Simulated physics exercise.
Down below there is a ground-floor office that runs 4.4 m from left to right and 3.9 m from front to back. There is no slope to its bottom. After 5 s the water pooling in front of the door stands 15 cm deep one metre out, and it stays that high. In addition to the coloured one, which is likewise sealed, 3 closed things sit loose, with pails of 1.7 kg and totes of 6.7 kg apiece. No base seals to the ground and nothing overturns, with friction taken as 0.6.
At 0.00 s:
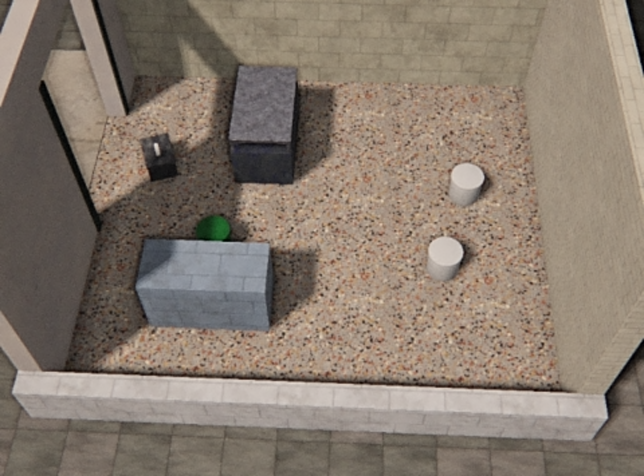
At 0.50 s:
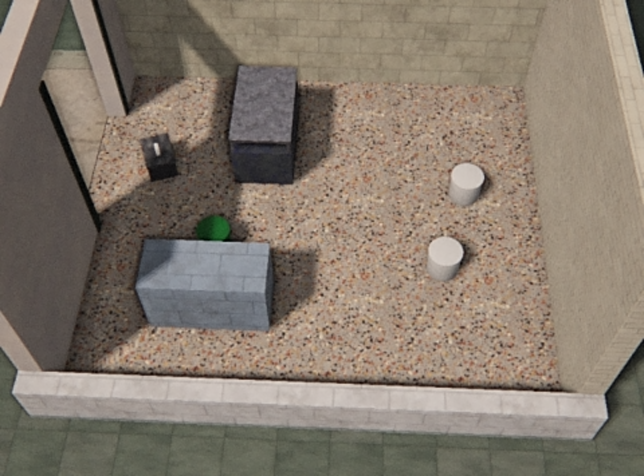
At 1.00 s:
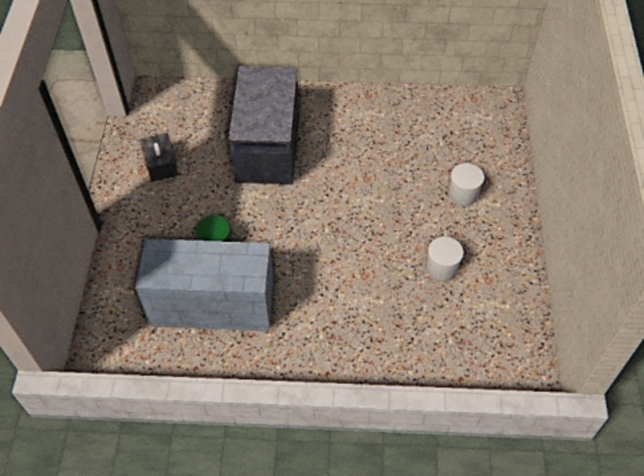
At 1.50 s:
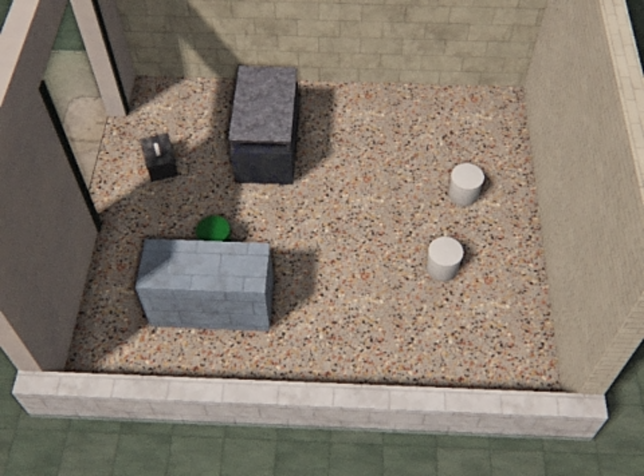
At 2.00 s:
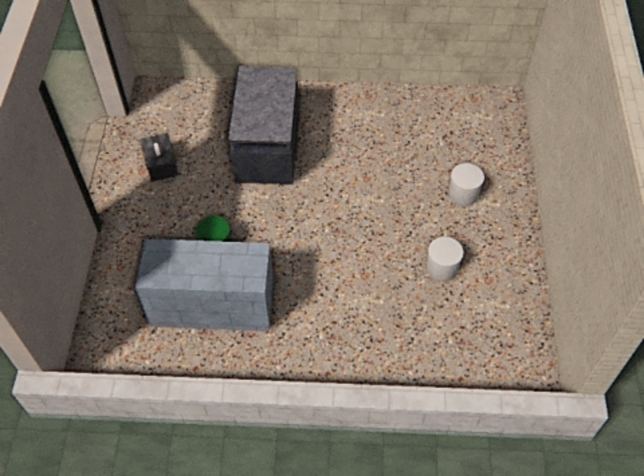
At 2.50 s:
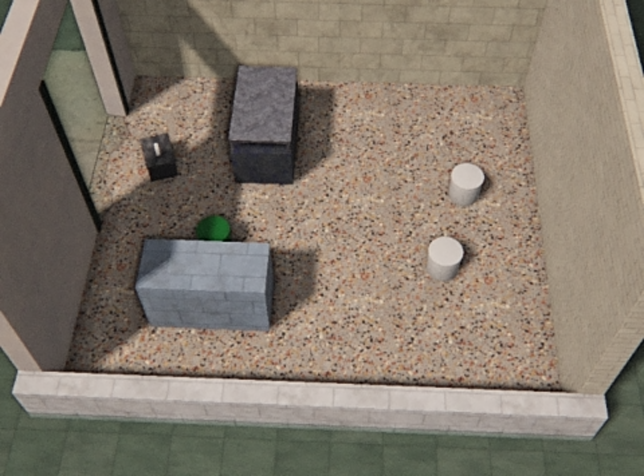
An open-topped room with a speckled floor stayed still as greenish water covered the paving outside and spread across the pale patch beyond the left doorway, while the green pail and everything else inside stayed put.
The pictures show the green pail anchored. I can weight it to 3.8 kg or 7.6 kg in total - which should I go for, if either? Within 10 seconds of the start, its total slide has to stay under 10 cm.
Neither will work.
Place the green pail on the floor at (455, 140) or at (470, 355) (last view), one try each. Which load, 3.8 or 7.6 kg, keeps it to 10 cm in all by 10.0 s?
Well, first the light mass is sufficient, and next the light mass is sufficient.
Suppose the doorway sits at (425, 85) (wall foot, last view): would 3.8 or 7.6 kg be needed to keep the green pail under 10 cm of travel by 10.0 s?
For that position, the smaller mass succeeds.
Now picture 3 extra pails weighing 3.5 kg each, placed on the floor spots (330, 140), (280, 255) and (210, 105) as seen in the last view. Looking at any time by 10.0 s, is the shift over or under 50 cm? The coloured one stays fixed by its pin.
Note, in sequence: Not exceeded, exceeded, exceeded.
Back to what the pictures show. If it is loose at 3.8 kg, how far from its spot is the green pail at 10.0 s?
I'd put it at roughly 200 cm.
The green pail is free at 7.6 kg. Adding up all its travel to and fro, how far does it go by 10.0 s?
Some 120 cm in all.
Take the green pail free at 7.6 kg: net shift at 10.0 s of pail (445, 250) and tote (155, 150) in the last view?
In turn: 100 cm, 200 cm.
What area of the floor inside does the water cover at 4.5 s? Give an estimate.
About 3.0 m2 is covered.
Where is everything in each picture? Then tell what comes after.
The green pail at (213, 230) rests on the ground; water covers 0.0 m2; 0 of 4 have shifted, in the first picture.
The green pail at (213, 230) rests on the ground; 0.0 m2 under water; 0 of 4 have shifted, in the second picture.
The green pail at (213, 230) rests on the ground; water covers 0.0 m2; 0 of 4 have shifted, in the third picture.
The green pail at (213, 230), on the bottom; water covers 0.0 m2; 0 of 4 have shifted, in the fourth picture.
The green pail at (213, 230) rests on the ground; water covers 0.0 m2; 0 of 4 have shifted, in the fifth picture.
The green pail at (213, 230) rests on the ground; water covers 0.0 m2; 0 of 4 have shifted, in the sixth picture.
After 3.5 s the green pail would be 0 cm from its start with 3.8 kg and 0 cm from its start with 7.6 kg; 0 cm of water round it then.
After 4.5 s the green pail would be 0 cm from its start with 3.8 kg and 0 cm from its start with 7.6 kg; 2 cm of water round it then.
After 7.0 s the green pail would be 134 cm from its start with 3.8 kg and 2 cm from its start with 7.6 kg; 6 cm of water round it then.
After 10.0 s the green pail would be 206 cm from its start with 3.8 kg and 112 cm from its start with 7.6 kg; 5 cm of water round it then.
